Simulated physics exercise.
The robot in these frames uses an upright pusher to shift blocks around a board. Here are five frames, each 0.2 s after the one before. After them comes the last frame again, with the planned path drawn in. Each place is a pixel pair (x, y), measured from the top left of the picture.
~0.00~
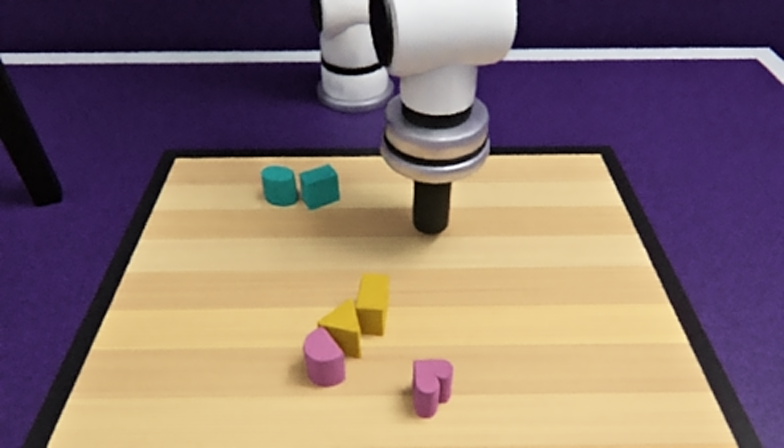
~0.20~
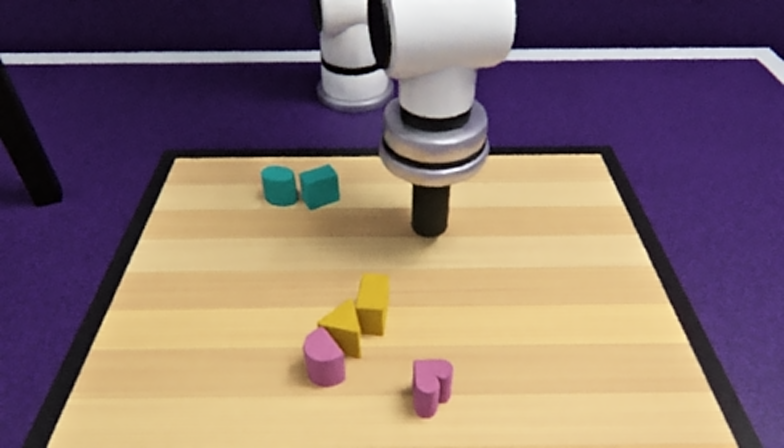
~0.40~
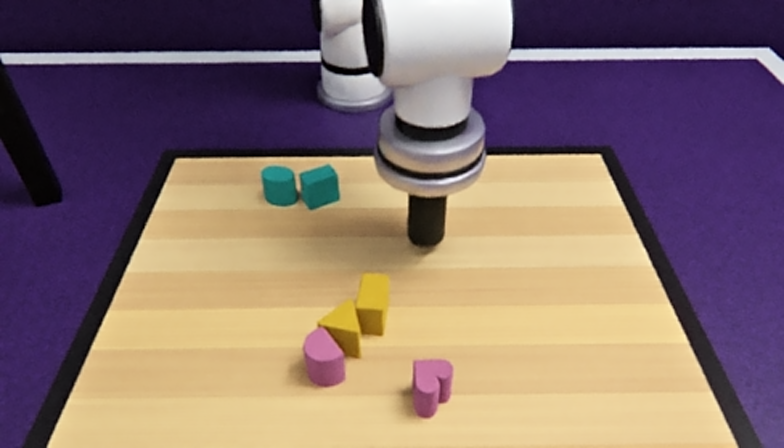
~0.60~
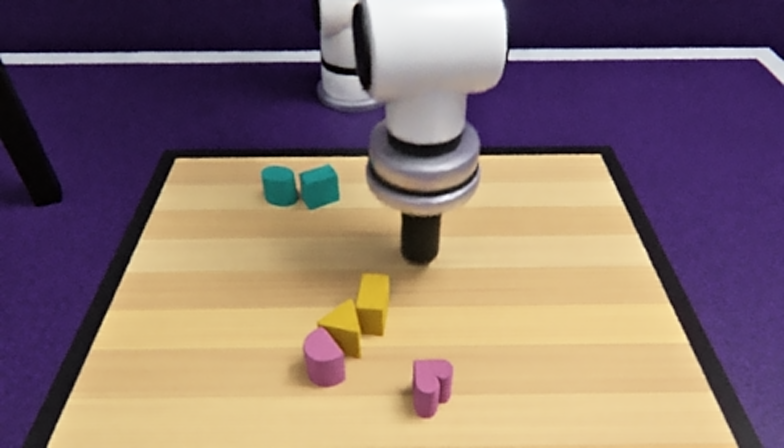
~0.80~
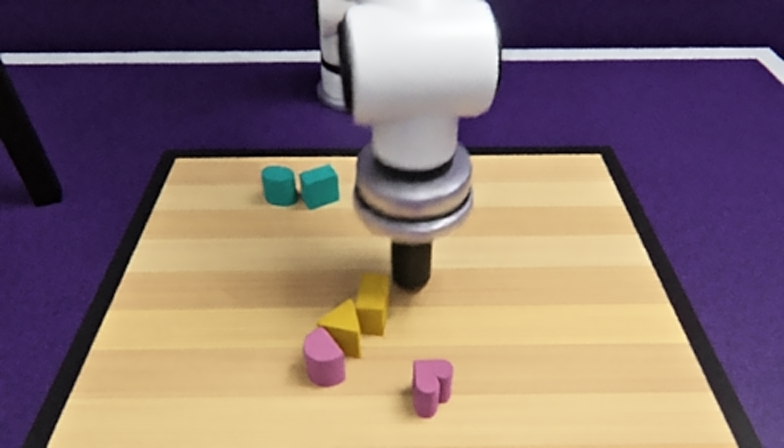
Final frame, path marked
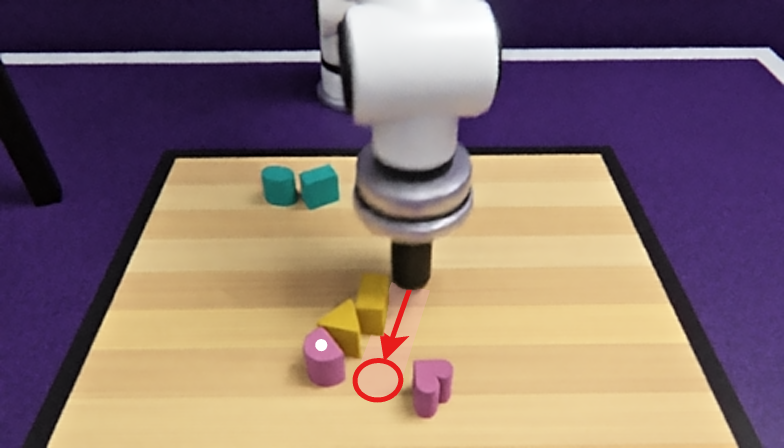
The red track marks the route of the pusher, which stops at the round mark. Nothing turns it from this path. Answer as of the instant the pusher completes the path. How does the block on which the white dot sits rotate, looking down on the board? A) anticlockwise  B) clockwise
A.
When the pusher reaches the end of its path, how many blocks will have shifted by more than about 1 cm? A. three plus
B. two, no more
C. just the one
I'll go with B - two, no more.
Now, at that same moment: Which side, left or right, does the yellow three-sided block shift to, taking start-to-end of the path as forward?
Facing from start to end, it will go to the right.
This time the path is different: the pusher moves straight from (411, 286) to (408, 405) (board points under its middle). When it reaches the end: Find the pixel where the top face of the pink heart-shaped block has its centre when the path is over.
The answer is (446, 398).
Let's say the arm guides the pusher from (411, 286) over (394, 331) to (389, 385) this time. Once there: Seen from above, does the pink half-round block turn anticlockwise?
That would be a yes.
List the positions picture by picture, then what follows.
In the first frame, tip of the pusher at (430, 224), middles of tops, pink half-round block at (321, 345), yellow three-sided block at (342, 317), yellow rectangle at (372, 290), pink heart-shaped block at (431, 373).
In the second frame, pusher at (429, 227), nothing pushed.
In the third frame, pusher at (426, 236), nothing pushed.
In the fourth frame, pusher at (420, 252), nothing pushed.
In the fifth frame, pusher at (411, 277), pink half-round block at (321, 345), yellow three-sided block at (342, 317), yellow rectangle at (372, 290), pink heart-shaped block at (431, 373).
The line goes from (411, 286) directly to (378, 380); the dot is on the pink half-round block.
On the path given first. One third of the way, pusher at (400, 306); yellow rectangle at (365, 293), turned 15° anticlockwise.
Two thirds of the way, pusher at (389, 337); pink half-round block at (317, 349), turned 20° anticlockwise; yellow three-sided block at (325, 321); yellow rectangle at (357, 298).
At the end, pusher at (378, 370); pink half-round block at (317, 349), turned 25° anticlockwise; yellow three-sided block at (325, 321); yellow rectangle at (357, 298); pink heart-shaped block unmoved.
